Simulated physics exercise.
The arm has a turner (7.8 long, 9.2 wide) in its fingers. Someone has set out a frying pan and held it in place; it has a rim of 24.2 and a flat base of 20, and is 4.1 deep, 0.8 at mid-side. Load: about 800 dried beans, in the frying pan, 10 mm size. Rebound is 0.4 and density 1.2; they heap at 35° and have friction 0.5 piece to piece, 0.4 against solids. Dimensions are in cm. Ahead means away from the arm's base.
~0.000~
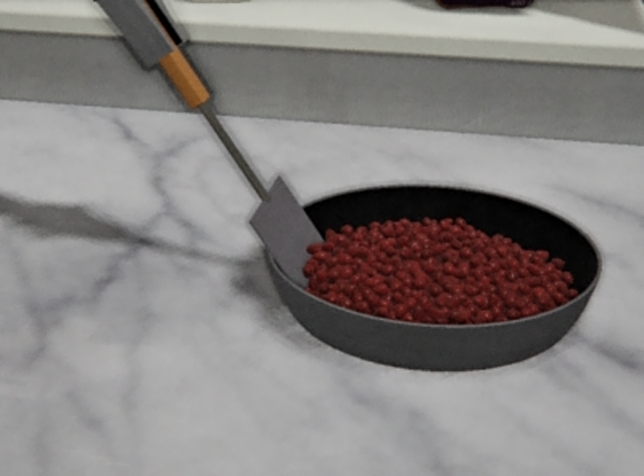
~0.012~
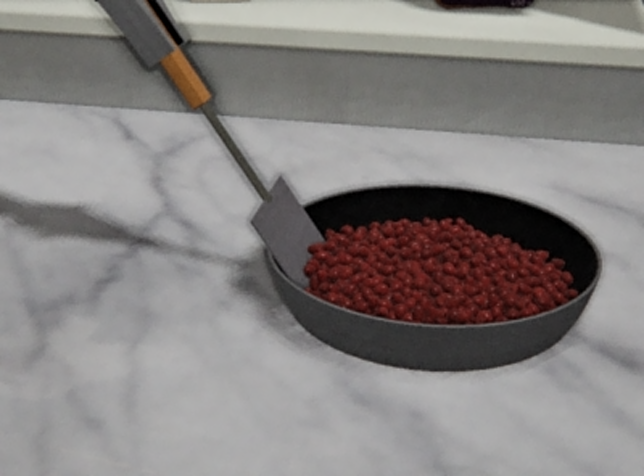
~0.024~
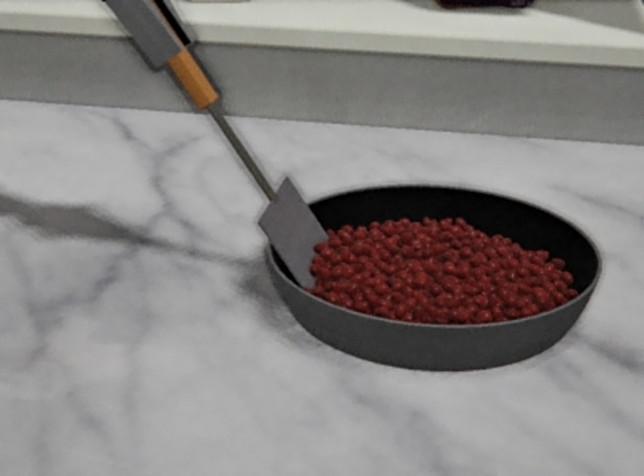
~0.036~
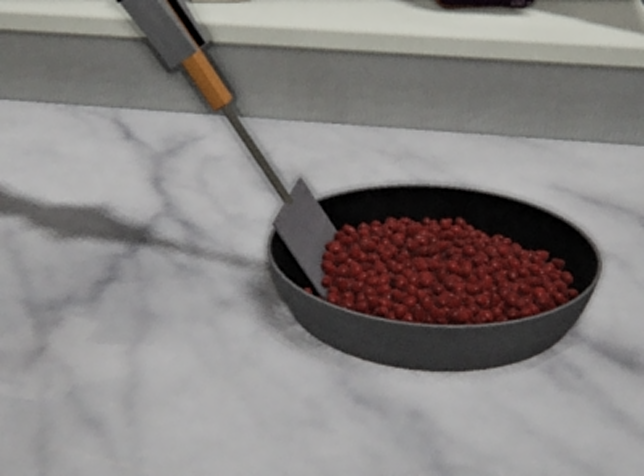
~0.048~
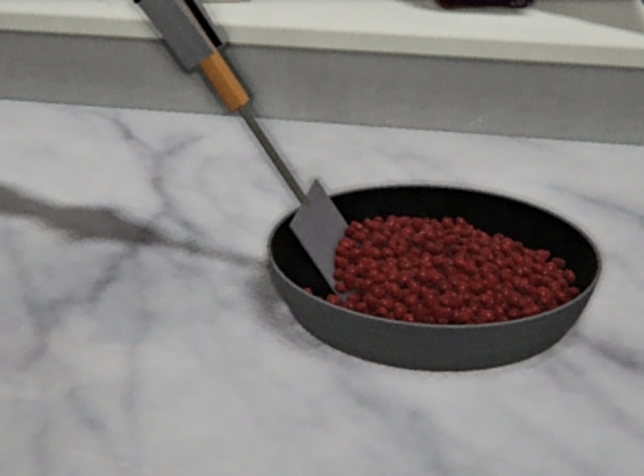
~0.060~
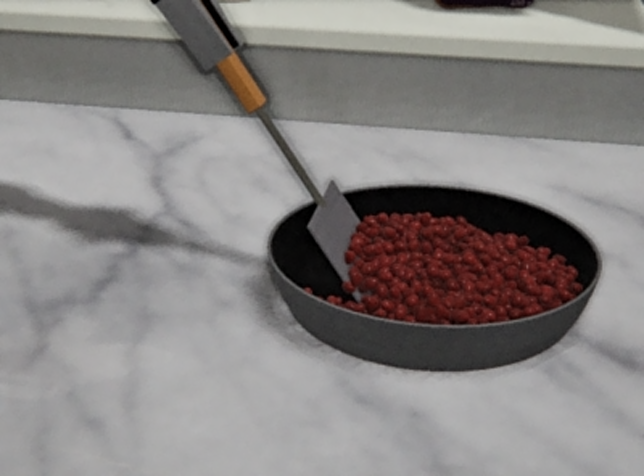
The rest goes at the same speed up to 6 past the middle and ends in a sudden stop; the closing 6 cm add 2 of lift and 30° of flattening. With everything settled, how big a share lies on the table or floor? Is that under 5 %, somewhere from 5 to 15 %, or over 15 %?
It is from 5 to 15 %.
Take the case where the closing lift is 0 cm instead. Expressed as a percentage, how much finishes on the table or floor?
Result: Approx. 0 %.
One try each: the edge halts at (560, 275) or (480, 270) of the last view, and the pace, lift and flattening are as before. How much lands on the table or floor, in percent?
Try 1: Approx. 25 %; try 2: Approx. 0 %.
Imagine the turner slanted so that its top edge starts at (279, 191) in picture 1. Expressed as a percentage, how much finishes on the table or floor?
Roughly 10 percent ends on the table or floor.
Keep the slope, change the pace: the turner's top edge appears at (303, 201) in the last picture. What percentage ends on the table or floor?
Roughly 0 per cent.
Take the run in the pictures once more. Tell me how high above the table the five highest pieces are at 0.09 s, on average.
Roughly 5 cm above the table.
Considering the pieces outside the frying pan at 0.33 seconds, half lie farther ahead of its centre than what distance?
16 cm.
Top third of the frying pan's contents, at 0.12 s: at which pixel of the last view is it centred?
Centre: Roughly (477, 256) in the last picture.
After 0.09 s, sloping 56°, highest piece 6 above the table; 796 in the frying pan.
After 0.12 s, sloping 45°, highest piece 6 above the table; 796 in the frying pan.
After 0.33 s, sloping 26°, highest piece 5 above the table; 729 in the frying pan, 64 on the table or floor, 3 on the blade or in flight.
After 1.38 s, sloping 26°, highest piece 5 above the table; 729 in the frying pan, 67 on the table or floor.
In the end, 729 in the frying pan, 67 on the table or floor. That is 8 % on the table or floor.
